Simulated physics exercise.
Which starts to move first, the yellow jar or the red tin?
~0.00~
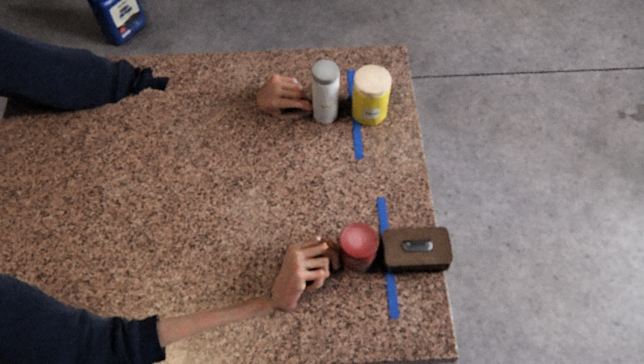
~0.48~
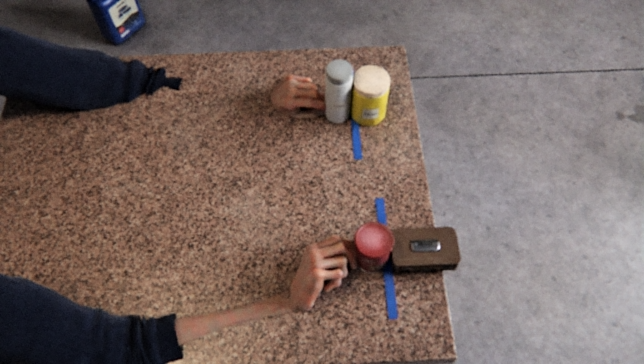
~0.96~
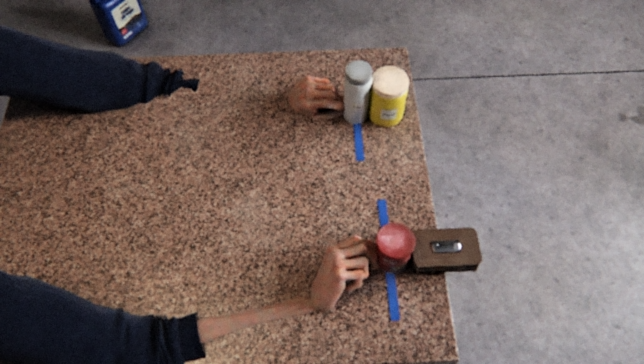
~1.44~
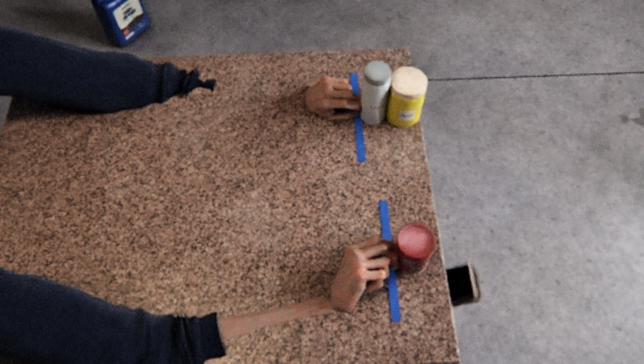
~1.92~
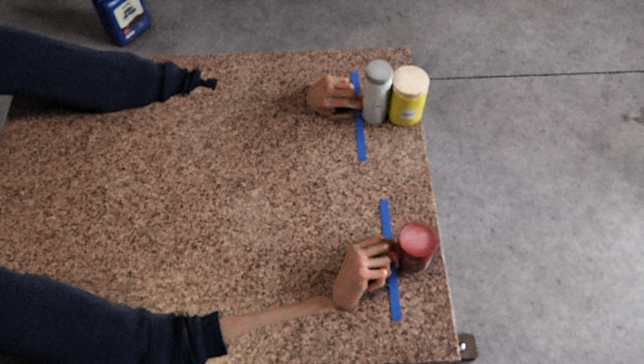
The red tin starts to move first, and the yellow jar only begins sliding to the right after that.
